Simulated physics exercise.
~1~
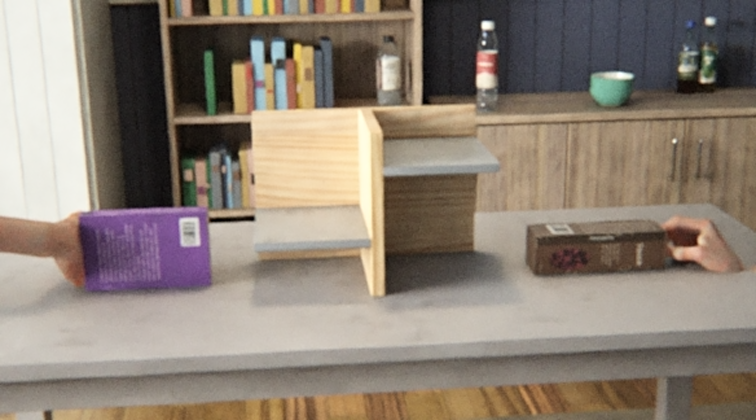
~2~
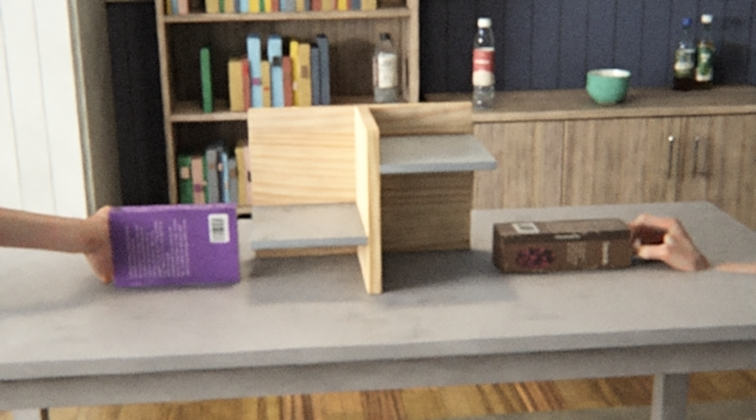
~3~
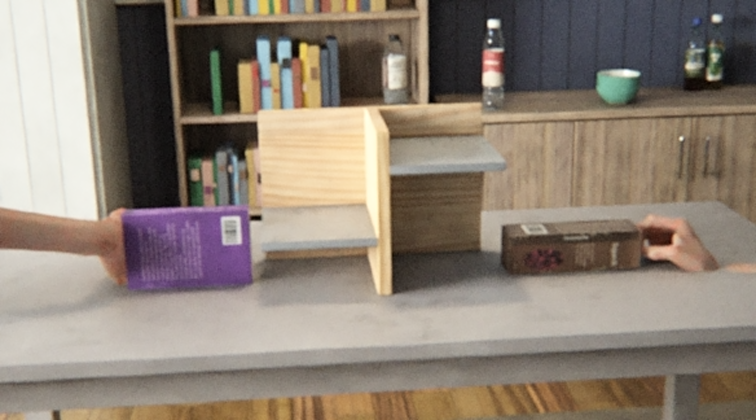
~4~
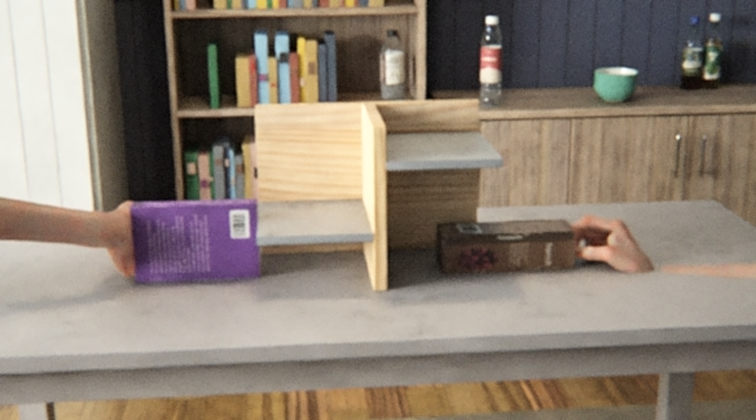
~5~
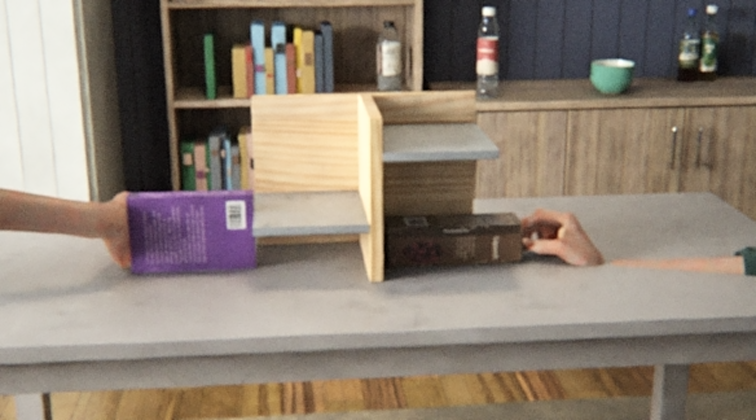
In the video, two hands push a purple book and a brown carton toward a wooden stand with gray shelves. The book moves right and stops at the left shelf's edge, while the carton slides left until it is under the right shelf.
